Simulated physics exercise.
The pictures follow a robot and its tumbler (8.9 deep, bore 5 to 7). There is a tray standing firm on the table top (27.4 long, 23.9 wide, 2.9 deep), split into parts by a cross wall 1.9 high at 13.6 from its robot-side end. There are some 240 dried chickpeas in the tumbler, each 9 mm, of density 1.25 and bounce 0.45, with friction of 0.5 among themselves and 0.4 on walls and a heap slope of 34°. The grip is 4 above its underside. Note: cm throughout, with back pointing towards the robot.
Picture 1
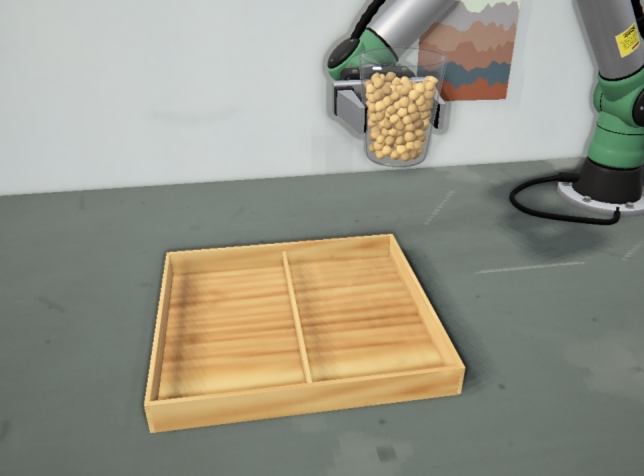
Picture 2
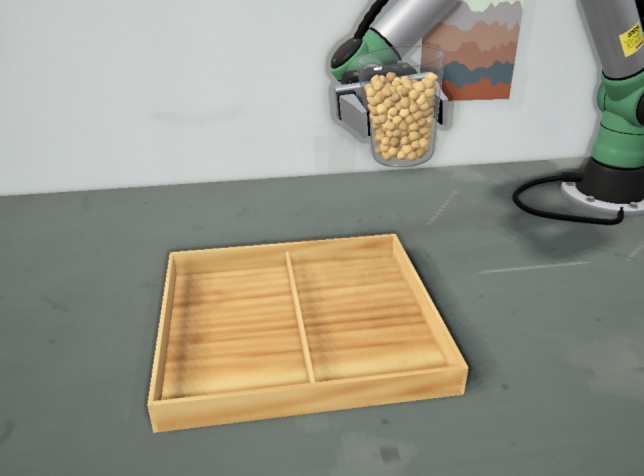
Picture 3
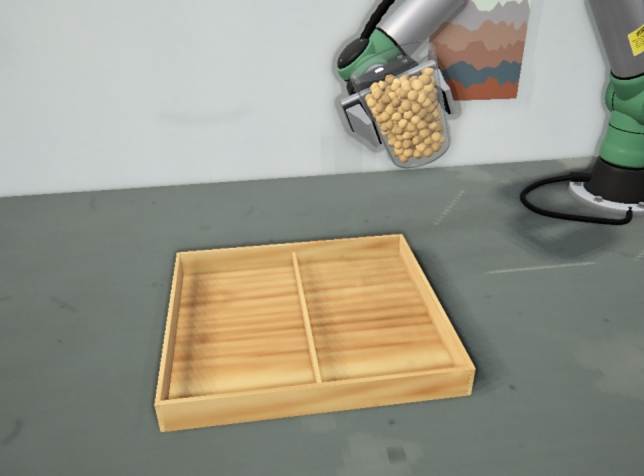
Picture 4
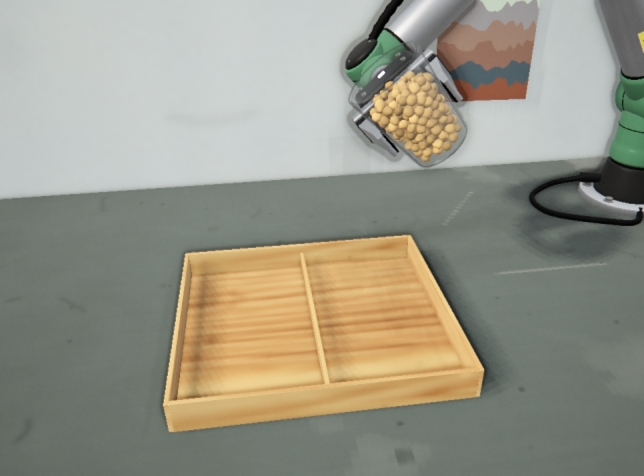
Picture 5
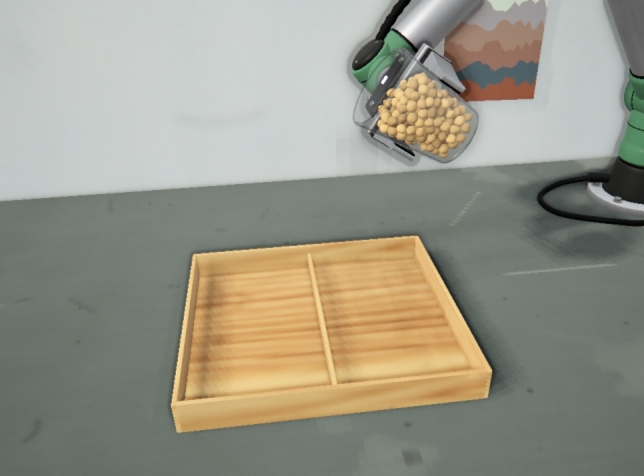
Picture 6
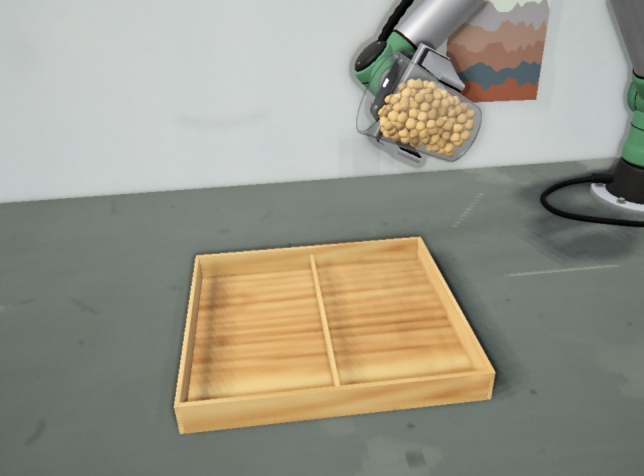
The footage shows a robot arm holding a clear tumbler of dried chickpeas above and behind a divided wooden tray, gradually tilting it well over to the right while the chickpeas stay inside and the view shifts slightly.
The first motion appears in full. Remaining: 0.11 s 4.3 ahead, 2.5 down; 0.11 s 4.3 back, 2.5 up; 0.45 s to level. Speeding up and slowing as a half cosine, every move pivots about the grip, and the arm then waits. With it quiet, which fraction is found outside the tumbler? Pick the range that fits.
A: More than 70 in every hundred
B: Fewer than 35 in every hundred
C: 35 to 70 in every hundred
B, fewer than 35 in every hundred.
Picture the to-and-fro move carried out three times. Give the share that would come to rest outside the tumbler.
I'd expect something close to 25 per cent.
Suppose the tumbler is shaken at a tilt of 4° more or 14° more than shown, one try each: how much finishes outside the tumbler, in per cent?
First try near 20 %, second near 40 %.
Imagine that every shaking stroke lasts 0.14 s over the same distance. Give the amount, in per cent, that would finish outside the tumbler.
It would come to roughly 10 %.
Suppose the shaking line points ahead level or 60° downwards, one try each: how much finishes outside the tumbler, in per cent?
You'd get about 35 per cent with the first setting and about 5 per cent with the second.
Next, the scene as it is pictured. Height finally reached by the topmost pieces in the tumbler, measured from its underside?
About 8.5 cm.
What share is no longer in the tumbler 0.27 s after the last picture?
About 15 in a hundred parts are out by then.
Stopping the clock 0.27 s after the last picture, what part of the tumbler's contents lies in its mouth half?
I'd say close to 40 per cent.
Then, 0.27 s later, tilted 60° forward, highest piece 25 above the table; 208 in the tumbler, 1 in the far-side part, 32 in flight or on a rim.
Then, 0.54 s later, tilted 13° forward, highest piece 27 above the table; 206 in the tumbler, 19 in the far-side part, 11 in the robot-side part, 3 on the table or floor, 2 in flight or on a rim.
Then, 0.87 s later, level, highest piece 27 above the table; 206 in the tumbler, 19 in the far-side part, 11 in the robot-side part, 5 on the table or floor.
Then, 1.92 s later, level, highest piece 27 above the table; 206 in the tumbler, 19 in the far-side part, 11 in the robot-side part, 5 on the table or floor.
At rest, 206 in the tumbler, 19 in the far-side part, 11 in the robot-side part, 5 on the table or floor. That is 15 % outside the tumbler.
